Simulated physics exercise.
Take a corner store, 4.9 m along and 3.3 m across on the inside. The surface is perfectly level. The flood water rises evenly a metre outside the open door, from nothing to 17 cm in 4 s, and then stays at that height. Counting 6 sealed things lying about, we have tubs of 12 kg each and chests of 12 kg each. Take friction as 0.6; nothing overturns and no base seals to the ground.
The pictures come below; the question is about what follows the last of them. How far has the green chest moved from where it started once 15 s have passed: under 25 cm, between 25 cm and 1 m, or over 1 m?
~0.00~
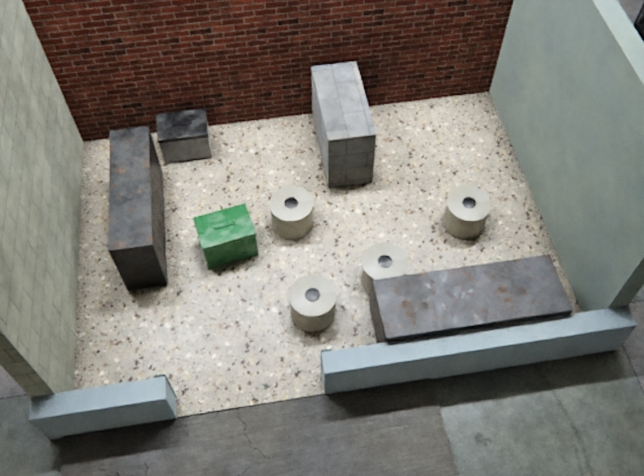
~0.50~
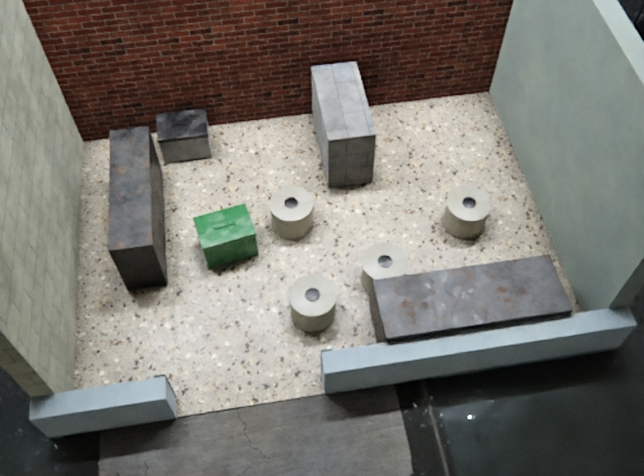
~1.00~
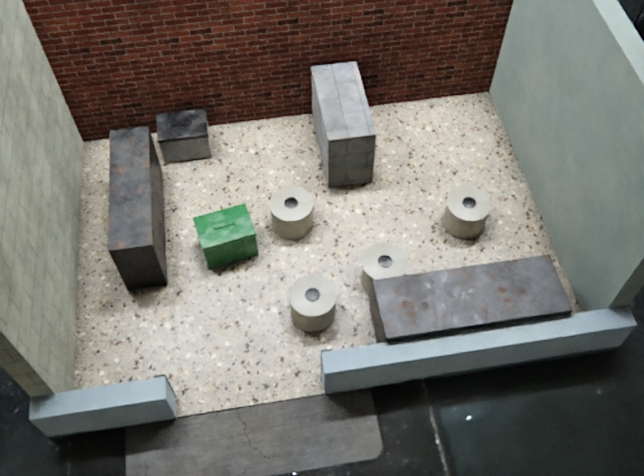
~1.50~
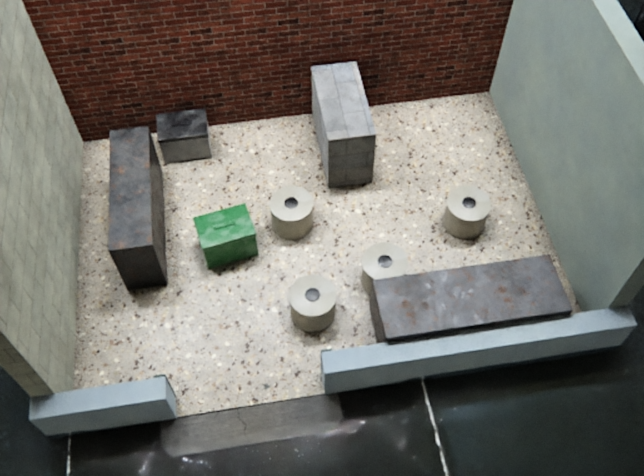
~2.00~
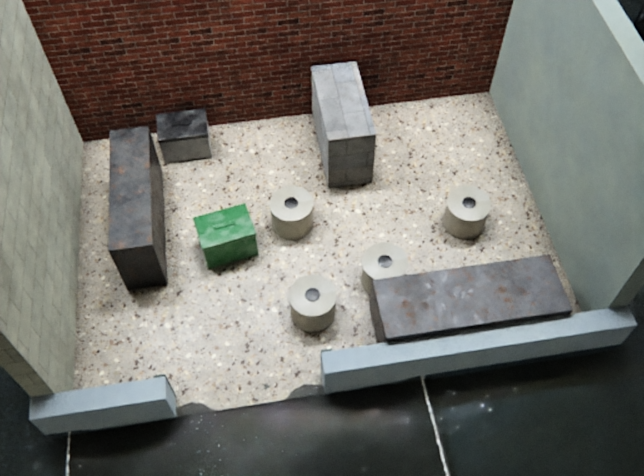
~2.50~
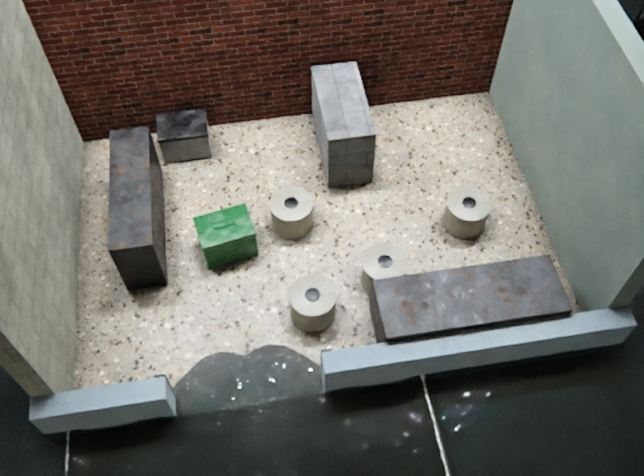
Looks like it will be displaced a long way.
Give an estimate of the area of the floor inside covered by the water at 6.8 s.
Near 10.5 m2 in all.
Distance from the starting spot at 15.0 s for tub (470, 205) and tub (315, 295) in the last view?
80 cm, 80 cm.
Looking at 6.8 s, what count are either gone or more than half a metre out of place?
1 of them.
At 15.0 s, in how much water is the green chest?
Near 8 cm deep.
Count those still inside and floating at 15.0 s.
Just then, the number is 6.
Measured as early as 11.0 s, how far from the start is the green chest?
Shift by then: About 150 cm.
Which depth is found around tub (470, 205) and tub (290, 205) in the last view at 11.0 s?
4 and 12 cm.
After 3.5 s the green chest is near (224, 225), 0.0 m from its start, aground; 0 afloat.
After 6.8 s the green chest is near (248, 116), 1.5 m from its start, afloat; 1 afloat.
After 11.0 s the green chest is near (378, 187), 1.6 m from its start, aground; 3 afloat.
After 15.0 s the green chest is near (416, 128), 2.4 m from its start, afloat; 6 afloat.
